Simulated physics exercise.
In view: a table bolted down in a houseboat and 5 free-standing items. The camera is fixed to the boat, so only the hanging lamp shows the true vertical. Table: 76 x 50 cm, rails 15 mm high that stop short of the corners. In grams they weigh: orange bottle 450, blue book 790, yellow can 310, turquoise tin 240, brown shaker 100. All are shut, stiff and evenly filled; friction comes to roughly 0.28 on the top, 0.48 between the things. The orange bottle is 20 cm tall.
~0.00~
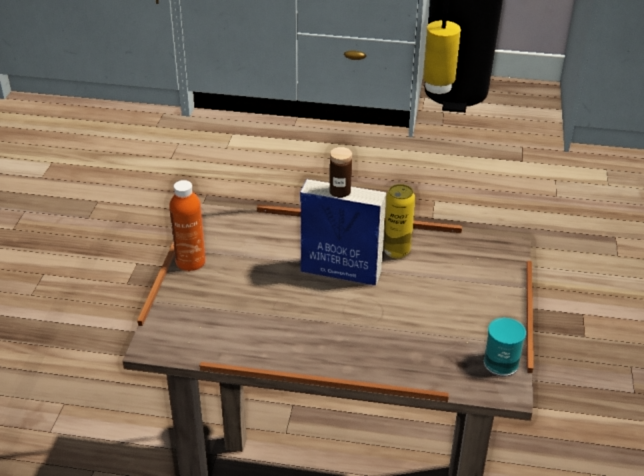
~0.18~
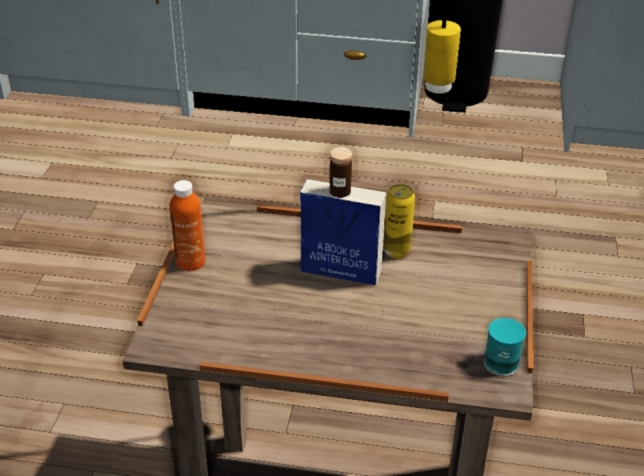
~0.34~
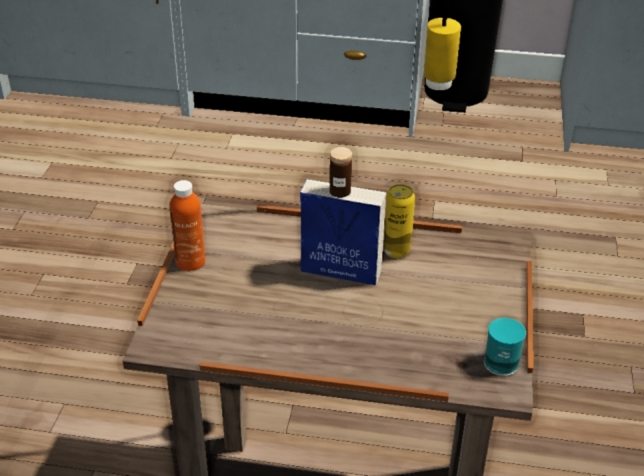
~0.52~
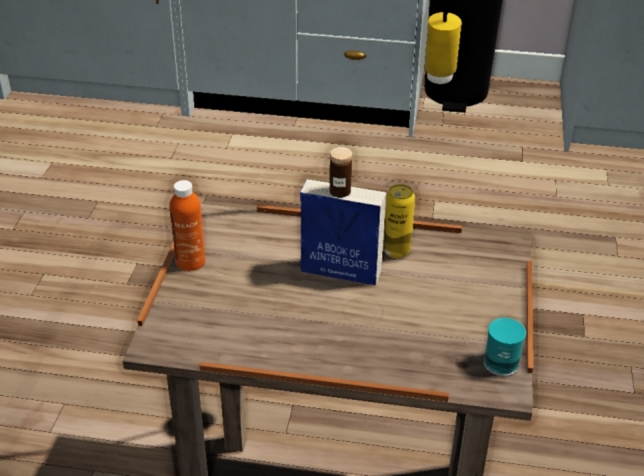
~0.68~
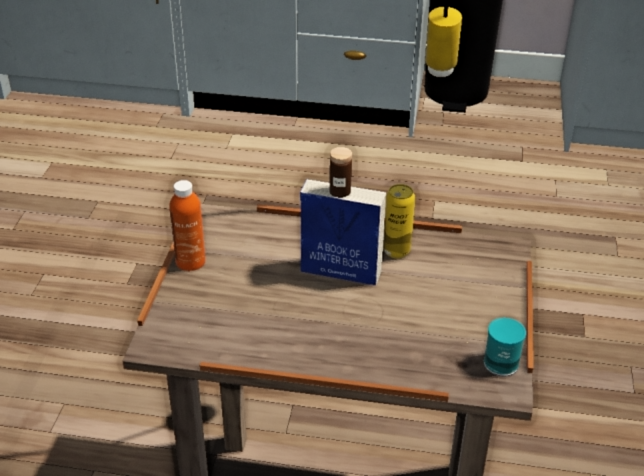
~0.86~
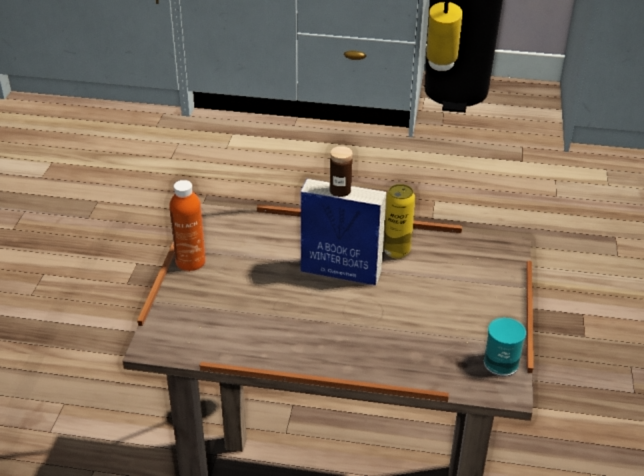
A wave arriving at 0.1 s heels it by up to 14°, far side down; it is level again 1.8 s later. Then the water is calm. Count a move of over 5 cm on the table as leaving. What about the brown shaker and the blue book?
The brown shaker ends elsewhere, the blue book ends elsewhere.
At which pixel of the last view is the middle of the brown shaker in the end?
Around (373, 310).
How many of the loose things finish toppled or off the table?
3 of them.
Around 1.46 s, heel 7°, far side down; yellow can and brown shaker now off the table; blue book on its side near (352, 212).
Around 1.76 s, heel 1°, far side down; blue book now off the table.
Finally (2.4 s), off the table, blue book, yellow can and brown shaker; the other 2 still in place (within 5 cm). In the last view, brown shaker near (373, 310), blue book near (353, 374).
